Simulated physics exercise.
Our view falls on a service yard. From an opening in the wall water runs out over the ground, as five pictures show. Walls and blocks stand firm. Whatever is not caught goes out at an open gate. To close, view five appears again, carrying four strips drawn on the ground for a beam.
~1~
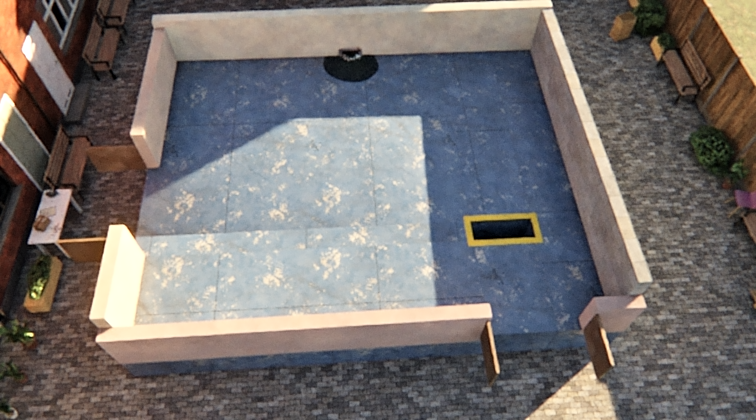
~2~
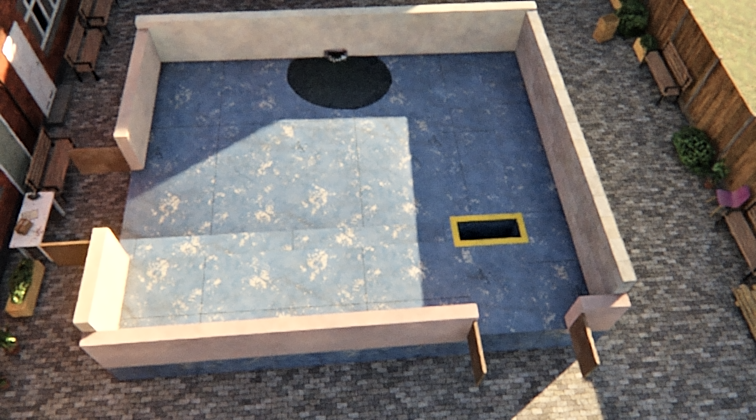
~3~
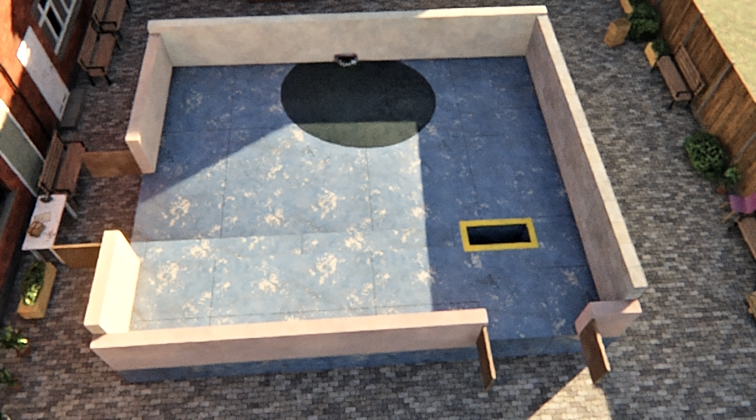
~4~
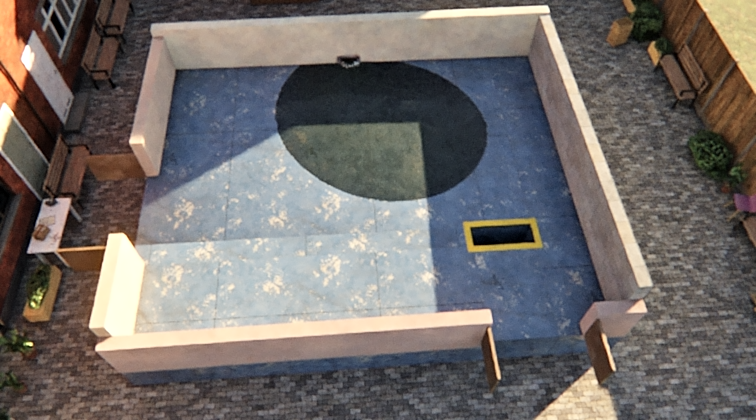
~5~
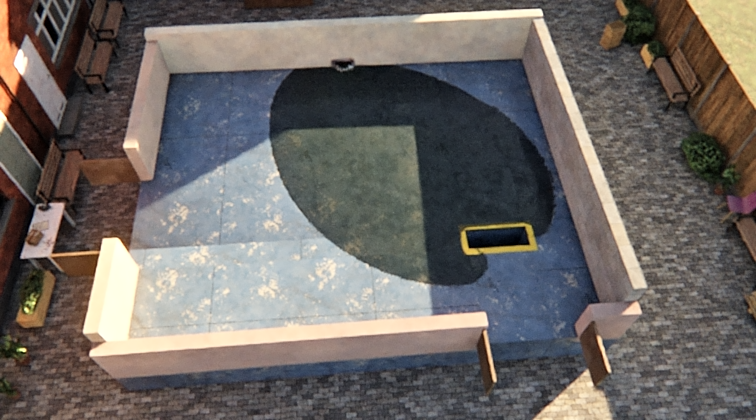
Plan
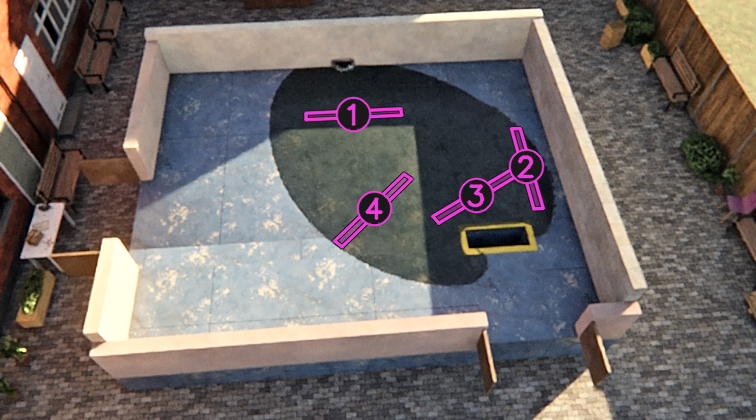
In a walled service yard, dark water spreads from an outfall and reaches the yellow drain.
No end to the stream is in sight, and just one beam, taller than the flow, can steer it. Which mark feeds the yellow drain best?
Choose 2.
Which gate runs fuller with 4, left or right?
The right gate.
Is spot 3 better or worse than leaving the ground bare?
Spot 3 is worse.
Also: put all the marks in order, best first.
2, 4, 1, 3.
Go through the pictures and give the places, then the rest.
Outfall at (350, 52); yellow drain at (503, 229); open gate at (530, 320); open gate at (152, 209); water covers 2 % of the ground and shows as far out as (376, 71); yellow drain still dry.
Water covers 6 % of the ground and shows as far out as (369, 101); yellow drain still dry.
Water covers 12 % of the ground and shows as far out as (372, 146); yellow drain still dry.
Water covers 23 % of the ground and shows as far out as (455, 181); yellow drain still dry.
Water covers 39 % of the ground and shows as far out as (542, 230); yellow drain taking water.
On the marked copy, 1 from (306, 116) to (401, 111); 2 from (538, 208) to (515, 128); 3 from (435, 219) to (515, 171); 4 from (338, 243) to (407, 176).
If 1 is chosen, about 15 % of the stream runs into the yellow drain, about 84 % out by the gates.
If 2 is chosen, about 43 % of the stream runs into the yellow drain, about 57 % out by the gates.
If 3 is chosen, about 6 % of the stream runs into the yellow drain, about 94 % out by the gates.
If 4 is chosen, about 27 % of the stream runs into the yellow drain, about 72 % out by the gates.
